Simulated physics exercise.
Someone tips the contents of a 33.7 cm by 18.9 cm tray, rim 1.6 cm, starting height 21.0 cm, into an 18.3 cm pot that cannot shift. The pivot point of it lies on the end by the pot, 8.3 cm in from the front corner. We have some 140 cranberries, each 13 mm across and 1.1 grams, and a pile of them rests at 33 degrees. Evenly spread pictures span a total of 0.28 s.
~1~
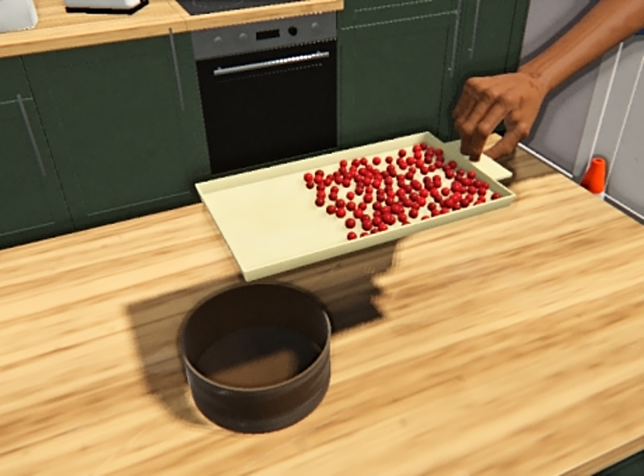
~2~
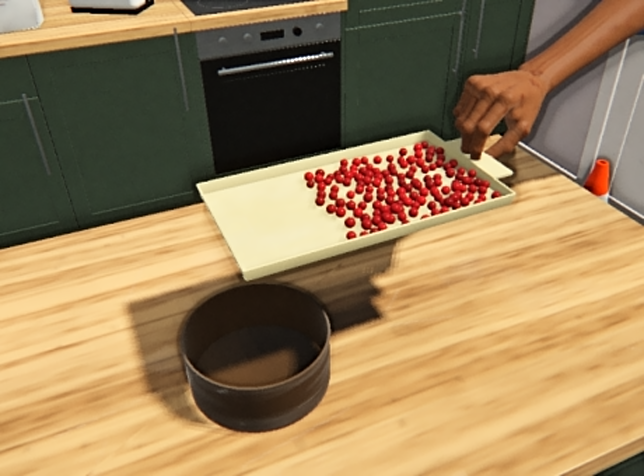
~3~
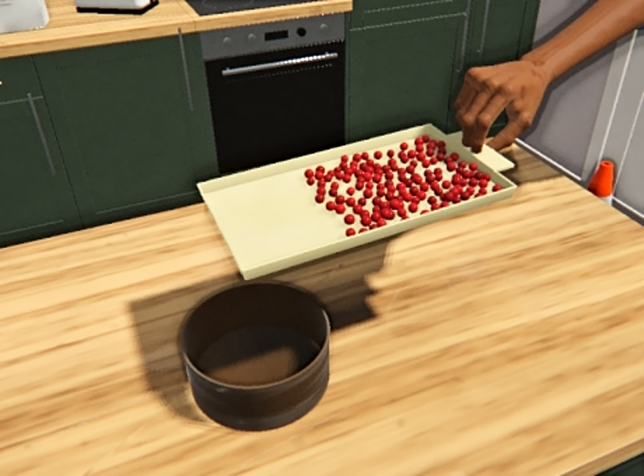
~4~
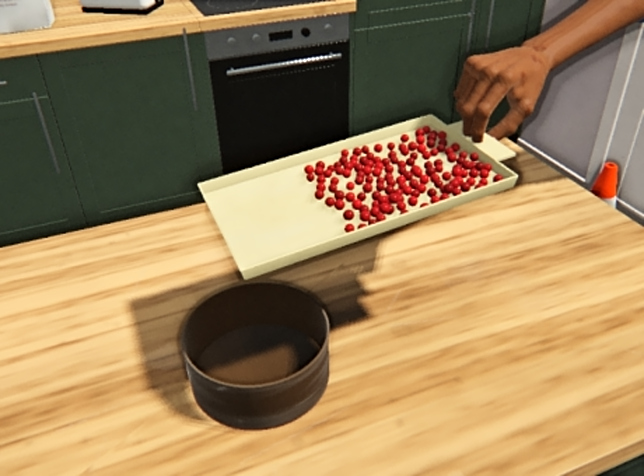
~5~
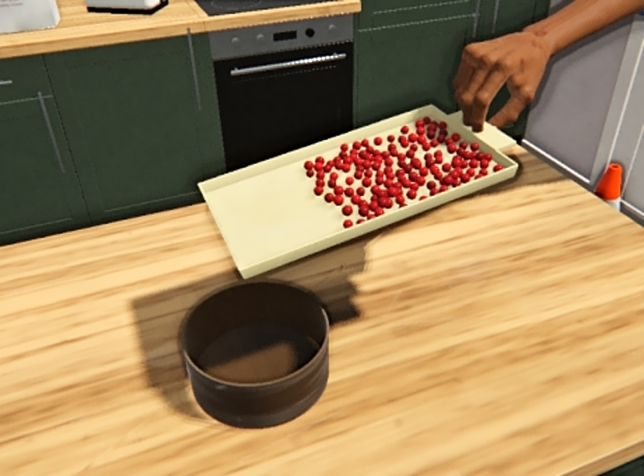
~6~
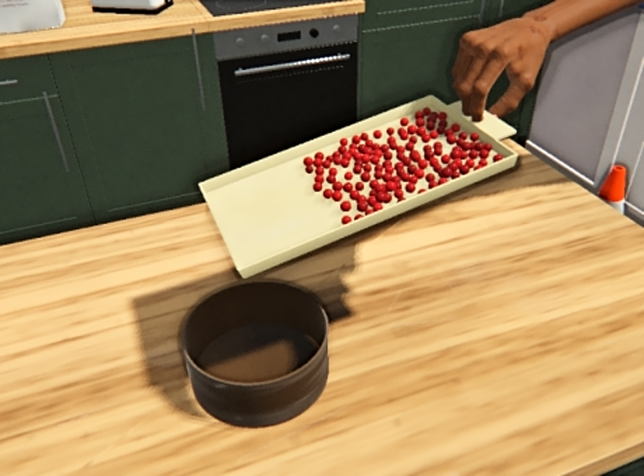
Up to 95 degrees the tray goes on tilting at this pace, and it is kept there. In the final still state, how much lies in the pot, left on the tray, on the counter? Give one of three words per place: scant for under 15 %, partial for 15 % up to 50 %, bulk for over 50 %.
One by one: Pot: I'd expect a modest amount, tray: I'd expect little or nothing, counter: I'd expect the greater amount.
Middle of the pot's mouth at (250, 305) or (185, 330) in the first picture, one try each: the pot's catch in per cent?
First try around 25 %, second around 85 %.
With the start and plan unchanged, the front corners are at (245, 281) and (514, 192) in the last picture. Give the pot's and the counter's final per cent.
Per cent by place - pot 40, counter 60.
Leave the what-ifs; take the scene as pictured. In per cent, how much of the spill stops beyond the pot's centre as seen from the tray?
I'd put it close to 100 per cent.
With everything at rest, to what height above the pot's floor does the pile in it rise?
It gets to about 2.5 cm.
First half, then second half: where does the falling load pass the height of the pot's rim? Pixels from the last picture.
I'd mark about (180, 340) for the first half and about (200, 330) for the second.
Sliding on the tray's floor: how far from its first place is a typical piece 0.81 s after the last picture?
Displacement on the tray: About 18 cm.
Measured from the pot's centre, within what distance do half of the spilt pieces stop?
About 18 cm from the centre.
Then, 0.81 s after the last picture, tilt 50 degrees; the tray holds 90 %, the pot 0 %.
Then, 1.34 s after the last picture, tilt 76 degrees; the tray holds 80 %, the pot 5 %.
Then, 1.94 s after the last picture, tilt 95 degrees; the tray holds 30 %, the pot 15 %.
In the end, pot 40 %, tray 0 %, counter 60 %.
